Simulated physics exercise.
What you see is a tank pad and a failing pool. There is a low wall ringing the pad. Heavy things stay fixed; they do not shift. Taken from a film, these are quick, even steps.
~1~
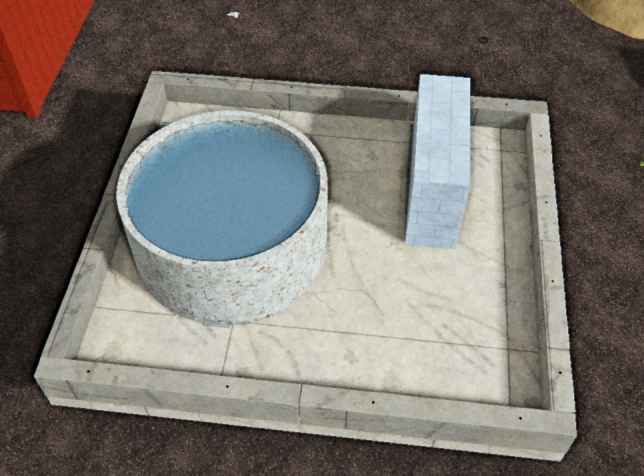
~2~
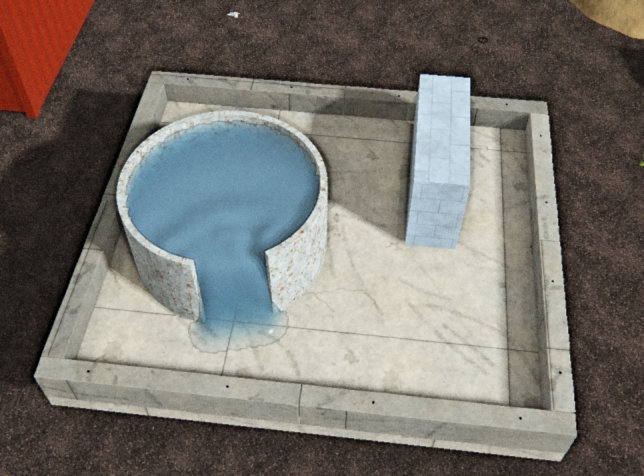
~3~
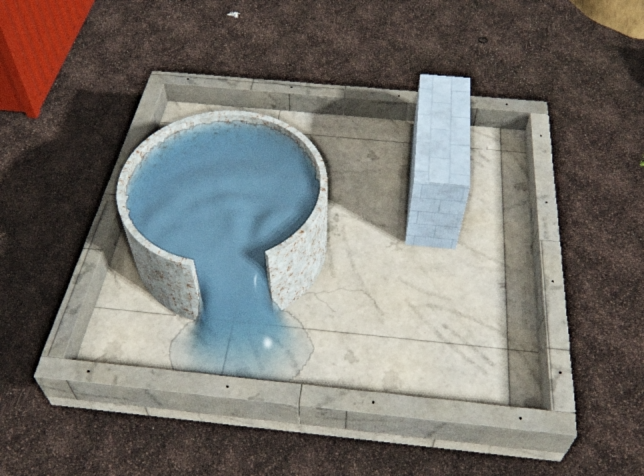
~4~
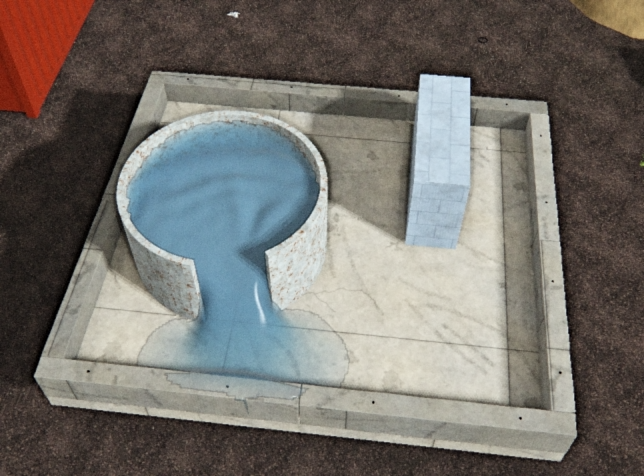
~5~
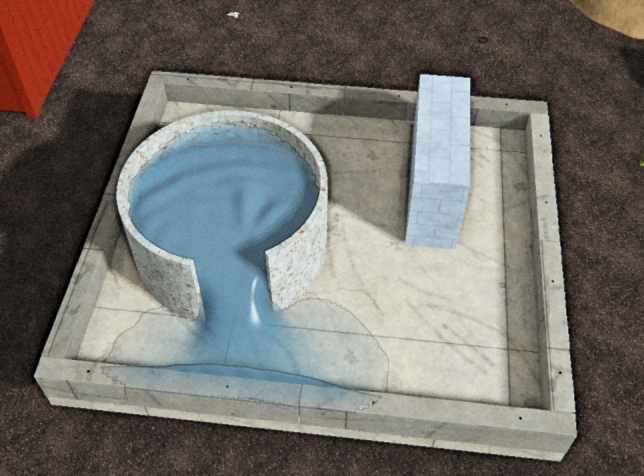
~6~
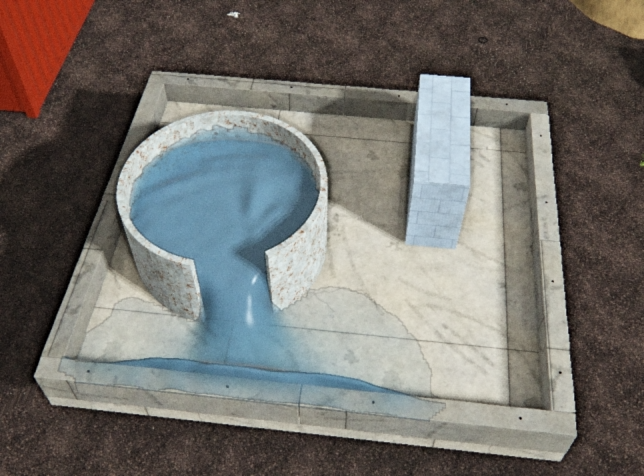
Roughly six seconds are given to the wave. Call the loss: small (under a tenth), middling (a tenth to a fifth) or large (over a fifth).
Middling.
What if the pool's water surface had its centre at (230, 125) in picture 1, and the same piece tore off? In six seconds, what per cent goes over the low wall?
8 %.
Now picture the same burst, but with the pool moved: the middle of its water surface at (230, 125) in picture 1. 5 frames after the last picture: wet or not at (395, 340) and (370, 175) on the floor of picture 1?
In the order asked: Soaked and untouched.
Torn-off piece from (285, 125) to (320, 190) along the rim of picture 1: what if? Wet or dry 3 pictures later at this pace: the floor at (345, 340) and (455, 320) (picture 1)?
First point bare, second point swamped.
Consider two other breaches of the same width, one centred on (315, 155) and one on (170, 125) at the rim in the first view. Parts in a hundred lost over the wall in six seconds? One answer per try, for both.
Roughly 8 per cent first, then roughly 24 per cent.
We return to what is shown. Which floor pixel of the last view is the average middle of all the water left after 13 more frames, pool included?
My pick is pixel (273, 271).
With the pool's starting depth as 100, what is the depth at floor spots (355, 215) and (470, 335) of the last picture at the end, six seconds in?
Respectively about 6 and 14 per cent.
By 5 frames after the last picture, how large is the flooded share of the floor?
Around 35 percent of it.
A moment on, water covers 30 % of the floor; the low wall has let 2 % over.
Next, water covers 35 % of the floor; the low wall has let 5 % over.
Then, water covers 60 % of the floor; the low wall has let 13 % over.
Later, water covers 75 % of the floor; the low wall has let 15 % over.
In the end, water covers 85 % of the floor; the low wall has let 15 % over.
